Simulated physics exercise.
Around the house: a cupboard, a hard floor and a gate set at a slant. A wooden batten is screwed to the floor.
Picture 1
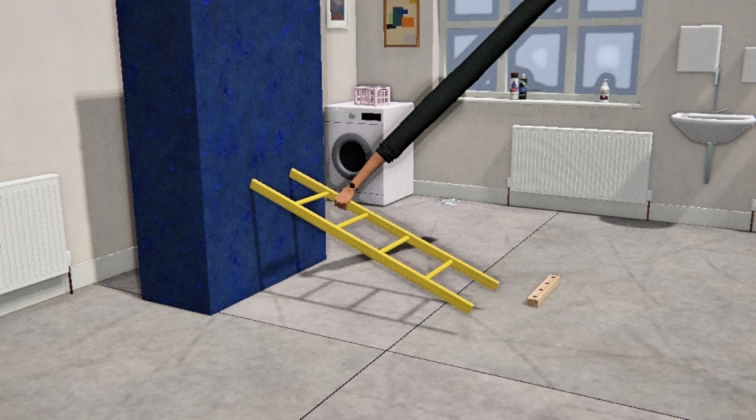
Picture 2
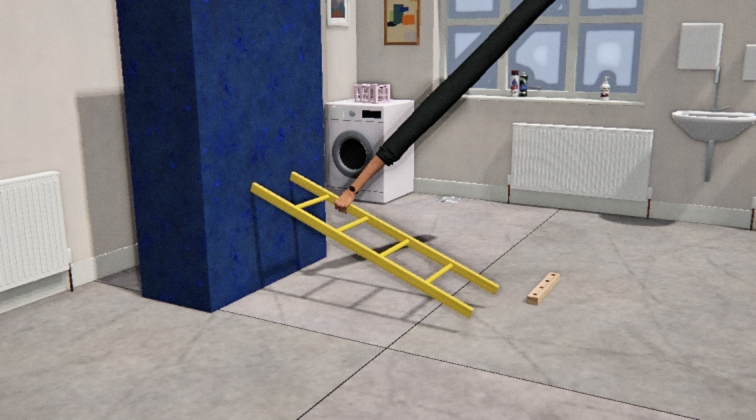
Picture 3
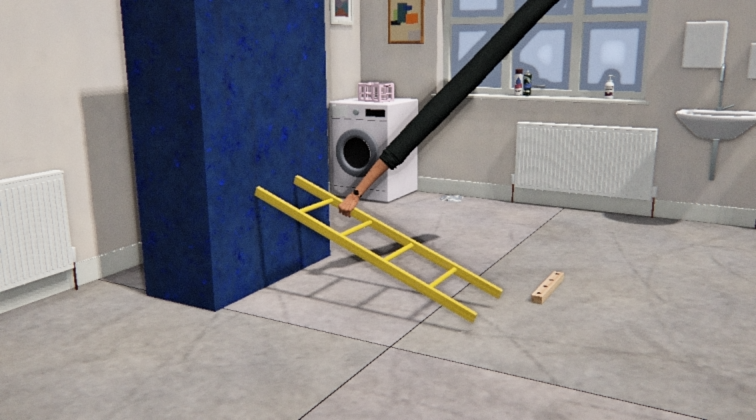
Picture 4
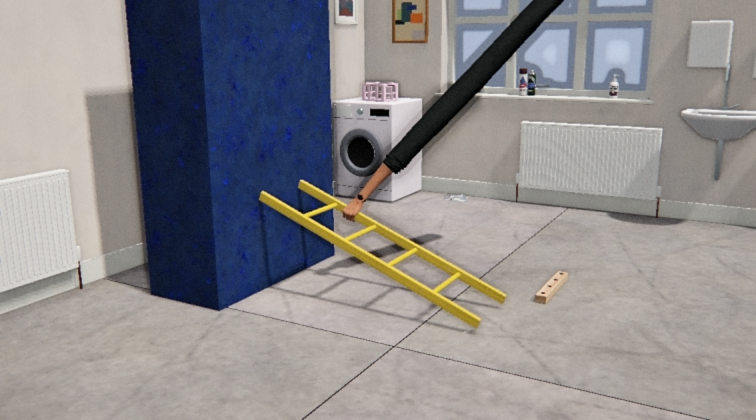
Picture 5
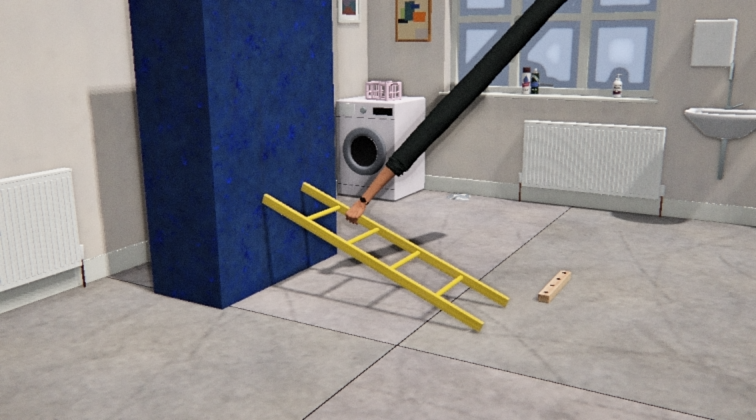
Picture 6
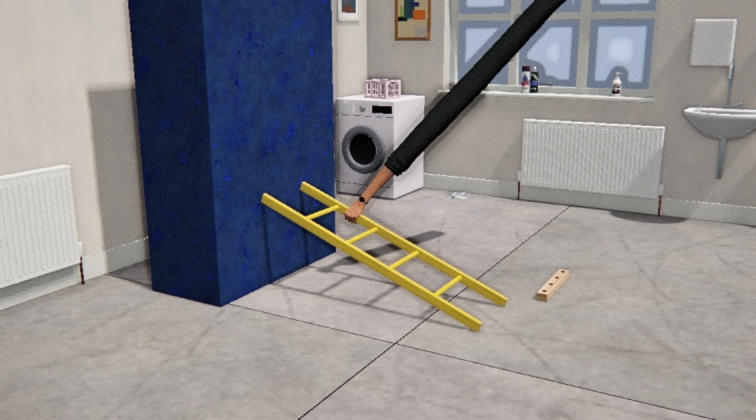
A slanted yellow barred frame barely moves as a hand holds it beside a blue column.
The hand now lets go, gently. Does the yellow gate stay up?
The yellow gate slips down.
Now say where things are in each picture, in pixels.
The first picture shows still on the way; yellow gate (371, 234); batten (544, 290).
The second picture shows still on the way; yellow gate (372, 237); batten (544, 288).
The third picture shows still on the way; yellow gate (376, 242); batten (548, 287).
The fourth picture shows still on the way; yellow gate (380, 246); batten (552, 287).
The fifth picture shows still on the way; yellow gate (382, 249); batten (555, 286).
The sixth picture shows in place, still held; yellow gate (381, 249); batten (554, 285).
Then, 0.20 s later than the last frame, yellow gate tilted by 5° near (384, 260).
Then, 0.28 s later than the last frame, yellow gate tilted by 12° near (387, 275).
Then, 0.34 s later than the last frame, yellow gate tilted by 20° near (389, 292).
When it is over, the yellow gate gives way at the feet, near (389, 294).
